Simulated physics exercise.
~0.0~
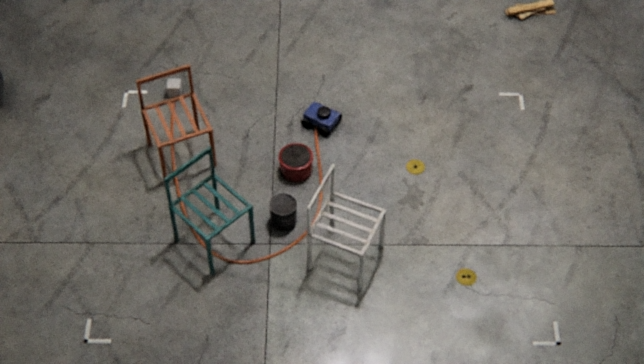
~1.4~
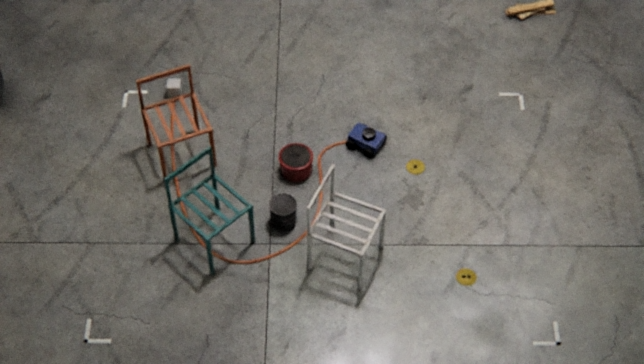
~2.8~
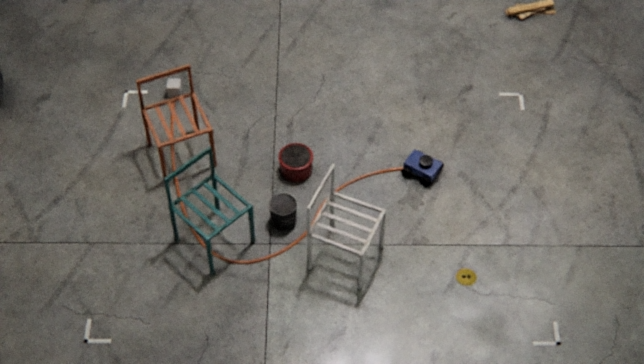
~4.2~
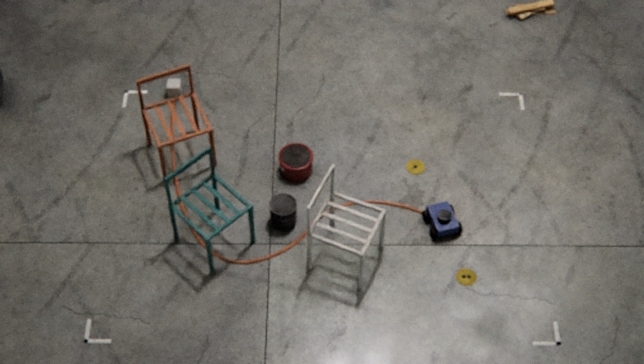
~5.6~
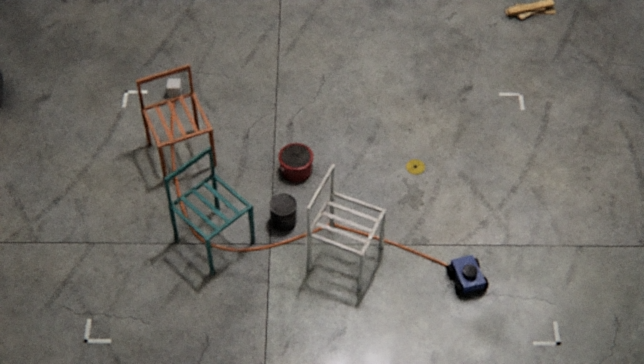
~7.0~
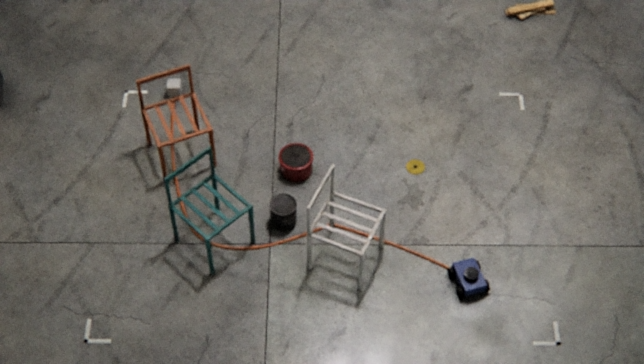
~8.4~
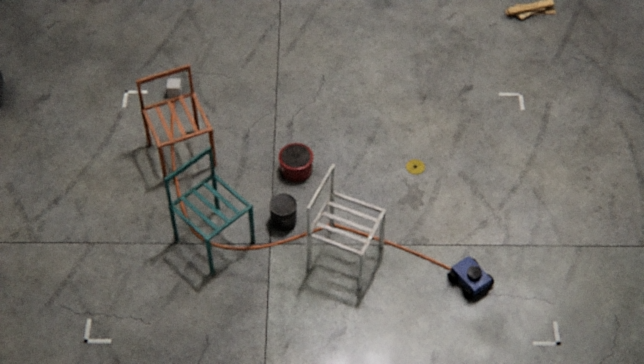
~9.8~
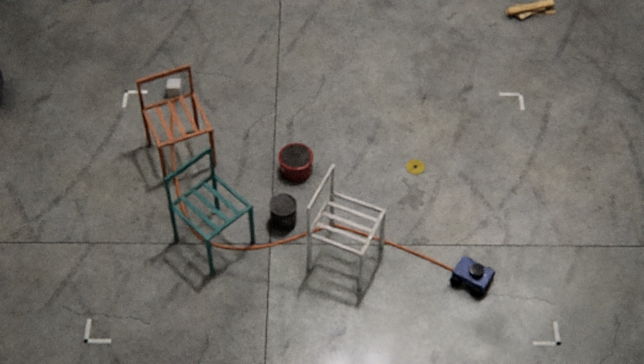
On a concrete floor, a blue cart trailing an orange lead past chairs drives right, then down, stopping on a yellow mark.
